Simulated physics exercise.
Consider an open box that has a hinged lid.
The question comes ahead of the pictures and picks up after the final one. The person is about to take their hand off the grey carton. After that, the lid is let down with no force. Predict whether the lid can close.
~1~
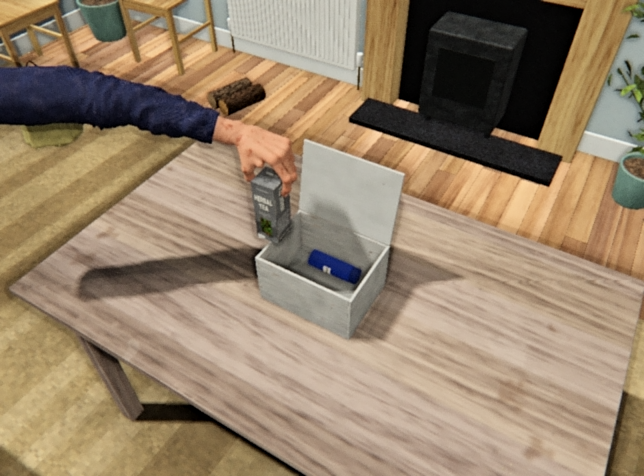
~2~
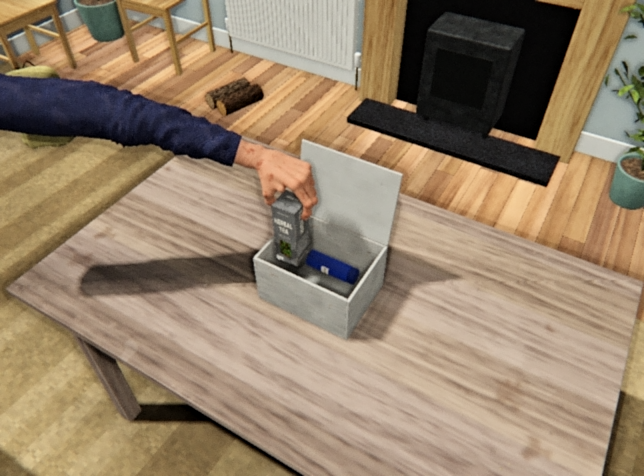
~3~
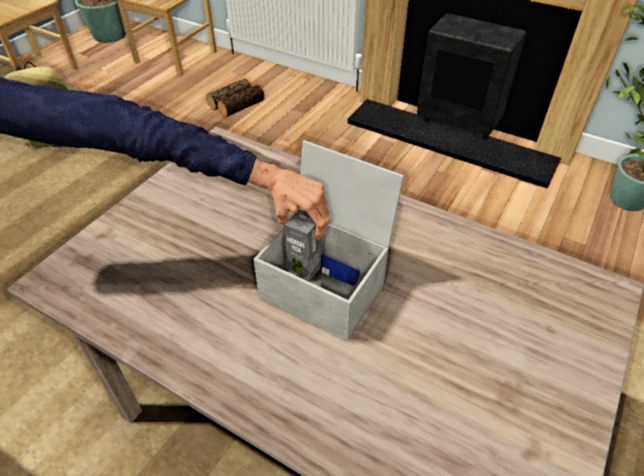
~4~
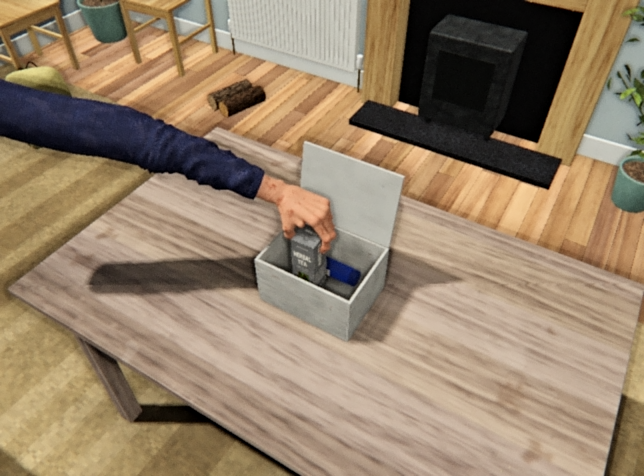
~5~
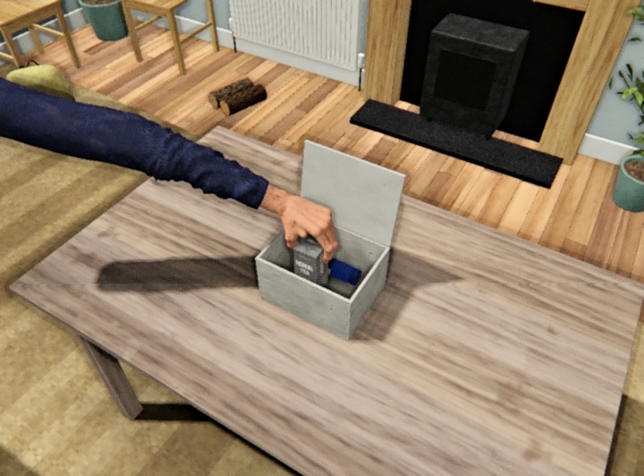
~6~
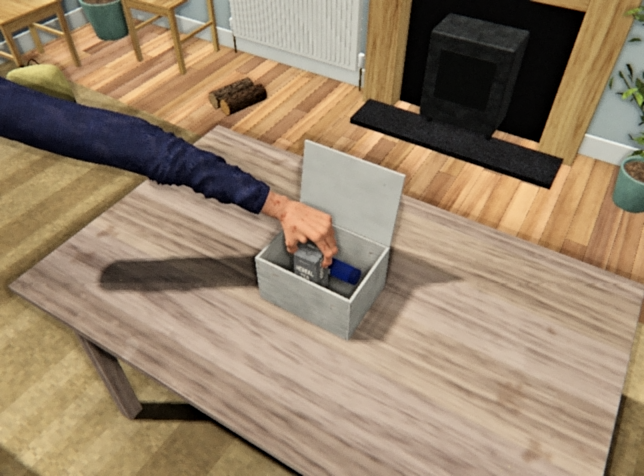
I expect the box to stay unclosed.
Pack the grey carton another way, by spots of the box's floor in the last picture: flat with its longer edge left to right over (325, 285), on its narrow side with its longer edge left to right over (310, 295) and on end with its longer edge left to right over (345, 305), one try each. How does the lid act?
Try 1: Lid goes down; try 2: Lid goes down; try 3: Lid stays raised.
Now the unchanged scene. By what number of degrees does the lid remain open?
Measured angle - around 16°.
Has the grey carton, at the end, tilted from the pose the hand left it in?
Looking at the last picture, it is left as set.
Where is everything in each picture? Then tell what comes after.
Coming down; grey carton (272, 206); blue shaker (335, 267), in the first frame.
Coming down; grey carton (291, 229); blue shaker (333, 267), in the second frame.
Coming down; grey carton (304, 247); blue shaker (333, 268), in the third frame.
Coming down; grey carton (309, 261); blue shaker (334, 269), in the fourth frame.
Coming down; grey carton (312, 269); blue shaker (335, 268), in the fifth frame.
In place under the hand; grey carton (312, 274); blue shaker (335, 268), in the sixth frame.
Then, 1.10 s past the last view, lid starting down.
Then, 1.50 s past the last view, lid 66° above the rim.
Then, 1.80 s past the last view, lid 47° above the rim.
Then, 2.10 s past the last view, lid 24° above the rim.
Finally, lid 16° above the rim; both still in place. Final places as the last picture's camera would see them, grey carton near (312, 274).
